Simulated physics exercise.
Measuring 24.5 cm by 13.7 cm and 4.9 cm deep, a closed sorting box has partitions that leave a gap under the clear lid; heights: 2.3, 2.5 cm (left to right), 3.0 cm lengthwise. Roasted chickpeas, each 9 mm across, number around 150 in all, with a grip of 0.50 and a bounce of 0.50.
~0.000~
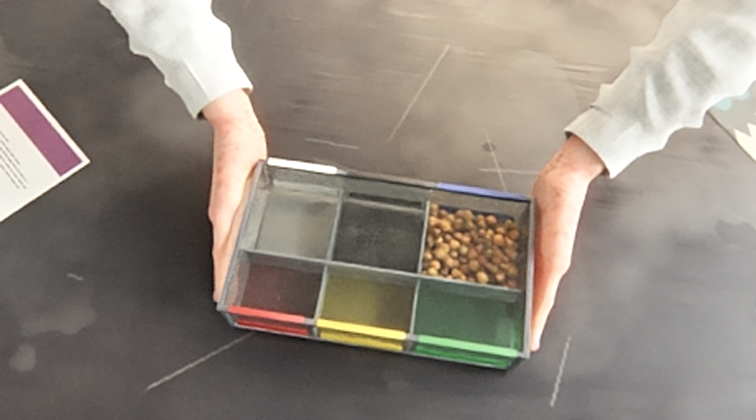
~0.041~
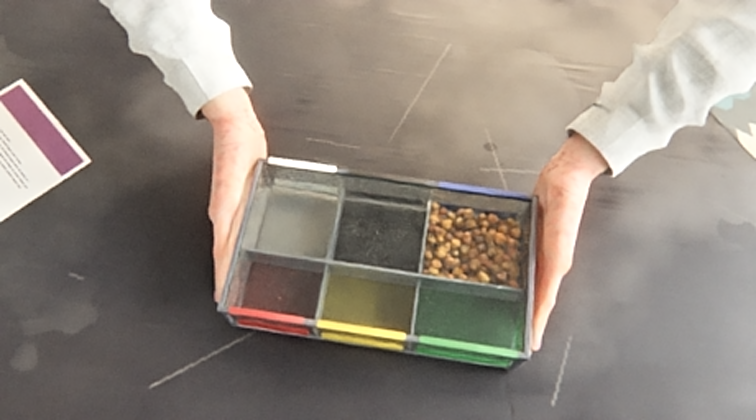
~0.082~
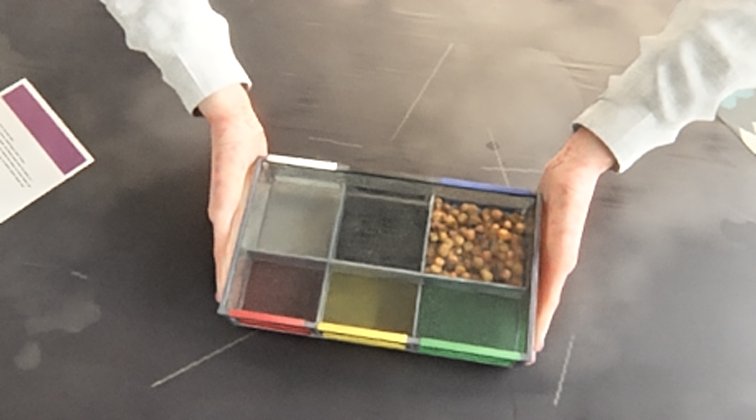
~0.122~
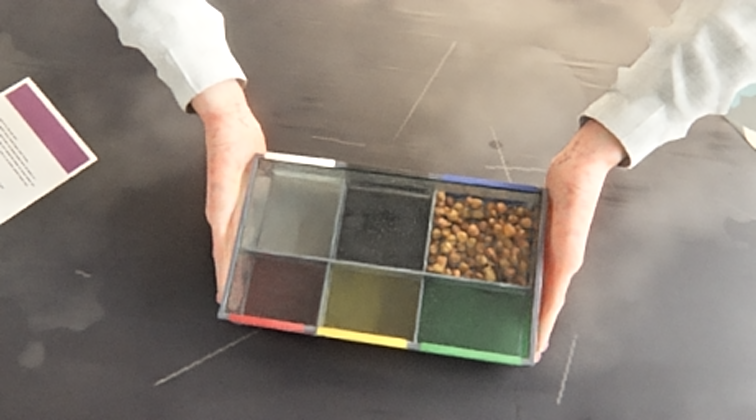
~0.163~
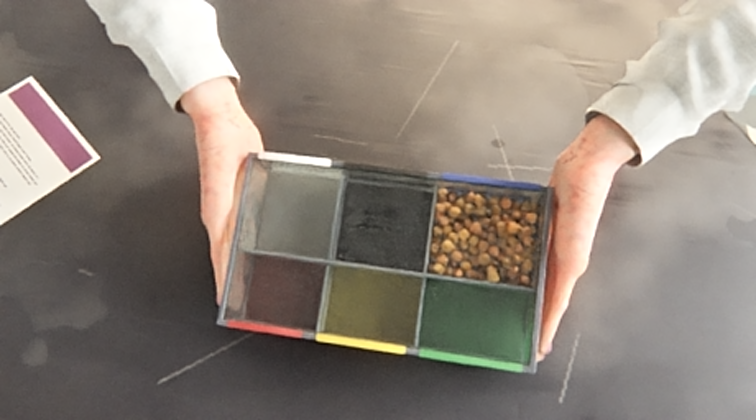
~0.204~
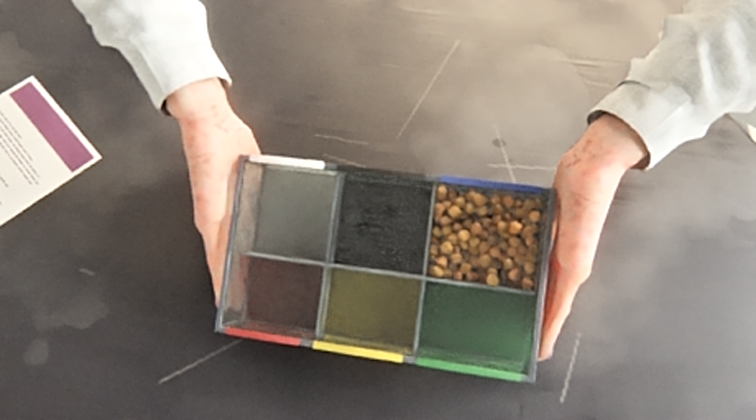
We see two hands holding a clear-lidded box of six colour-edged compartments above a dark surface, small round brown pieces filling the blue-marked one, as the hands steadily tilt the box while the pieces stay in that compartment.
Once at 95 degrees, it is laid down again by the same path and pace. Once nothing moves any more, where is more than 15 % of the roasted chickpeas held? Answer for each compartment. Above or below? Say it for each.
Result: Red: Fails; blue: Succeeds; green: Succeeds; yellow: Succeeds; white: Fails; black: Fails.
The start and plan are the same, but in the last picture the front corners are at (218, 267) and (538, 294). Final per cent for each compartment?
Each compartment ends with, in per cent, red 0, blue 60, green 0, yellow 0, white 20 and black 25.
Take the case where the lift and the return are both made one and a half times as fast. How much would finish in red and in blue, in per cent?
Red 5 %, blue 45 %.
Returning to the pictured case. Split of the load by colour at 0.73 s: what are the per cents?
Red 0; blue 65; green 25; yellow 10; white 0; black 5.
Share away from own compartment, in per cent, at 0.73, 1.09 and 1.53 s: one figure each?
Taking the three times in turn, it reads 35, 70 and 70.
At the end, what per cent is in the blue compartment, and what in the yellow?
In blue it's 30, in yellow it's 25.
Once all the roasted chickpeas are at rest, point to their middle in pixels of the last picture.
Close to pixel (445, 331).
Then, at 0.73 s, tilt 94 degrees; blue 65 %, green 25 %, yellow 10 %, black 5 %.
After 1.09 s, tilt 39 degrees; red 5 %, blue 30 %, green 40 %, yellow 25 %.
After 1.53 s, tilt 0 degrees; red 5 %, blue 30 %, green 40 %, yellow 25 %.
In the end, at 2.0 s, red 5 %, blue 30 %, green 40 %, yellow 25 %, white 0 %, black 0 %.
